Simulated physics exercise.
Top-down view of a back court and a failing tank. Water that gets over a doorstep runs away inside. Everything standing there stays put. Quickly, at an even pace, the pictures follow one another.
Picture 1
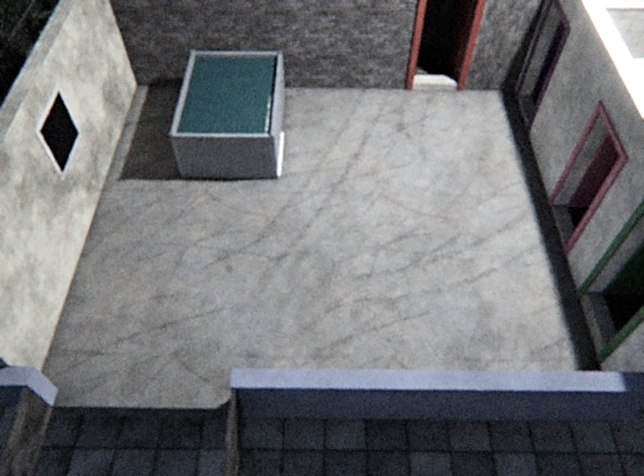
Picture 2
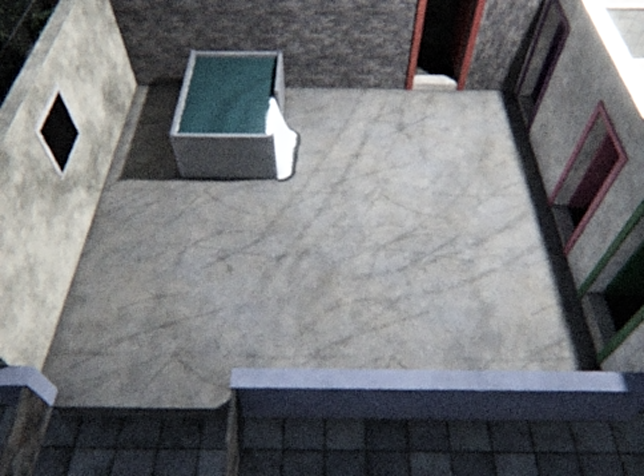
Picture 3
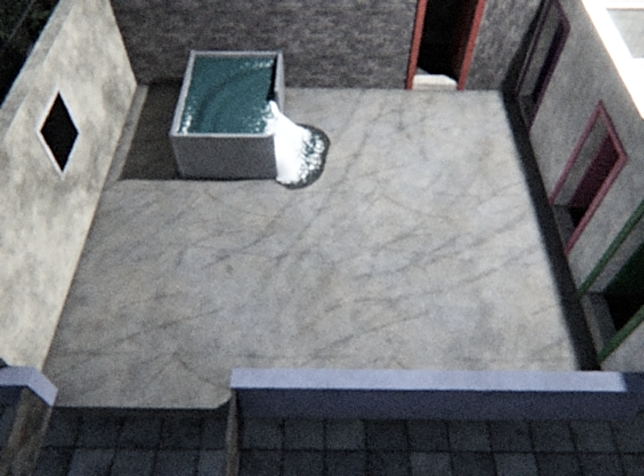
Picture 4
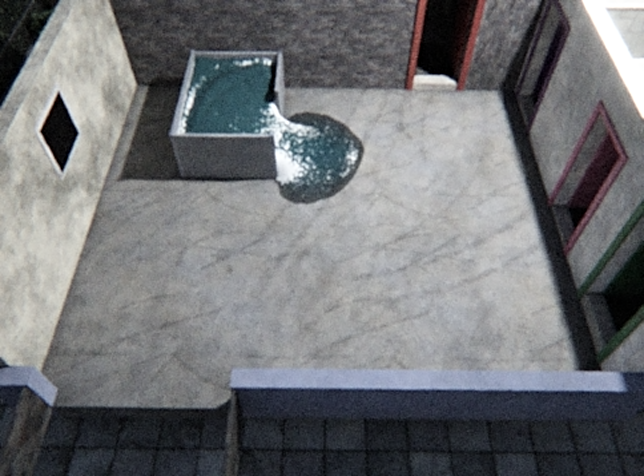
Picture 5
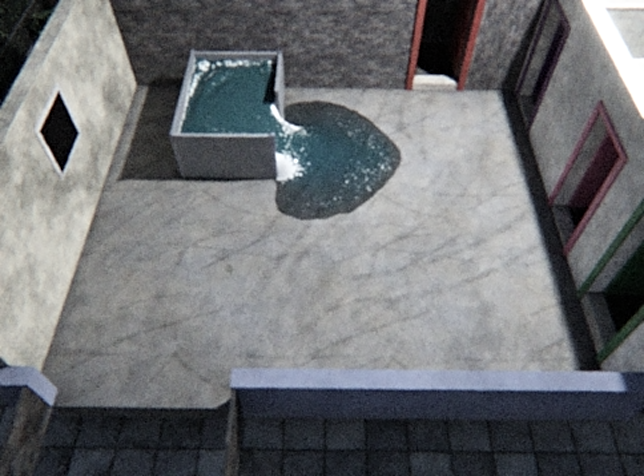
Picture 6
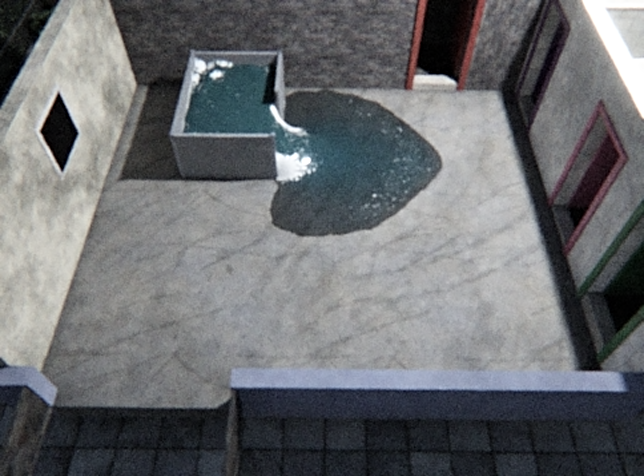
The footage shows a walled court seen from above, where a pale tank of still, blue-green water begins pouring white water from its right side, and a dark, foam-flecked pool spreads rightward and toward the viewer across the floor.
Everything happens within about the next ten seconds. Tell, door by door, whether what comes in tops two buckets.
At the end, red door: Two buckets or fewer. Pink door: Over two buckets. Purple door: Over two buckets. Green door: Two buckets or fewer.
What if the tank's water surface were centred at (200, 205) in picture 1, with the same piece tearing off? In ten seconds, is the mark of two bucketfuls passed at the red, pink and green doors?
Red falls short, pink exceeds the threshold, green exceeds the threshold.
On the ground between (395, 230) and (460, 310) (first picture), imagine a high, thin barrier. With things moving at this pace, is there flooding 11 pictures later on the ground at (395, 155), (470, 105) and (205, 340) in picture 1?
Results in sequence: Swamped / swamped / bone-dry.
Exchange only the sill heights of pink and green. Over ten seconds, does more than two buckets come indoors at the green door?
Well, the way I see it, the green door lets through more.
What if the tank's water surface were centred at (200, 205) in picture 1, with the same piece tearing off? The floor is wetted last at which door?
I'd go with the red-painted one.
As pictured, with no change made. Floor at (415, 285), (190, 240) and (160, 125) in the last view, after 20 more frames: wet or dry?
Result, in that order: Wetted / not wetted / not wetted.
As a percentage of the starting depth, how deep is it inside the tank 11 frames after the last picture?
About 44 per cent.
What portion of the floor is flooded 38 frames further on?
About 60 in a hundred.
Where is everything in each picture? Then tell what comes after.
The tank at (230, 95) is whole and still, in the first picture.
Water pours out at (275, 139) and has run to (280, 179), in the second picture.
Water pours out at (276, 142) and has run to (319, 133), in the third picture.
The front is at (358, 144), out from the gap at (276, 143), in the fourth picture.
Water pours out at (276, 143) and has run to (394, 150), in the fifth picture.
The front is at (436, 167), out from the gap at (276, 143), in the sixth picture.
A moment on, water covers 40 % of the floor; the red door wet at the sill, nothing in, the pink door wet at the sill, nothing in, the purple door wet at the sill, nothing in, the green door not reached.
Next, water covers 50 % of the floor; the red door wet at the sill, nothing in, the pink door over two buckets in, the purple door over two buckets in, the green door wet at the sill, nothing in.
Then, water covers 55 % of the floor; the red door wet at the sill, nothing in, the pink door far over two buckets in, the purple door far over two buckets in, the green door wet at the sill, nothing in.
Later, water covers 60 % of the floor; the red door wet at the sill, nothing in, the pink door far over two buckets in, the purple door far over two buckets in, the green door wet at the sill, nothing in.
In the end, water covers 90 % of the floor; the red door wet at the sill, nothing in, the pink door far over two buckets in, the purple door far over two buckets in, the green door wet at the sill, nothing in.
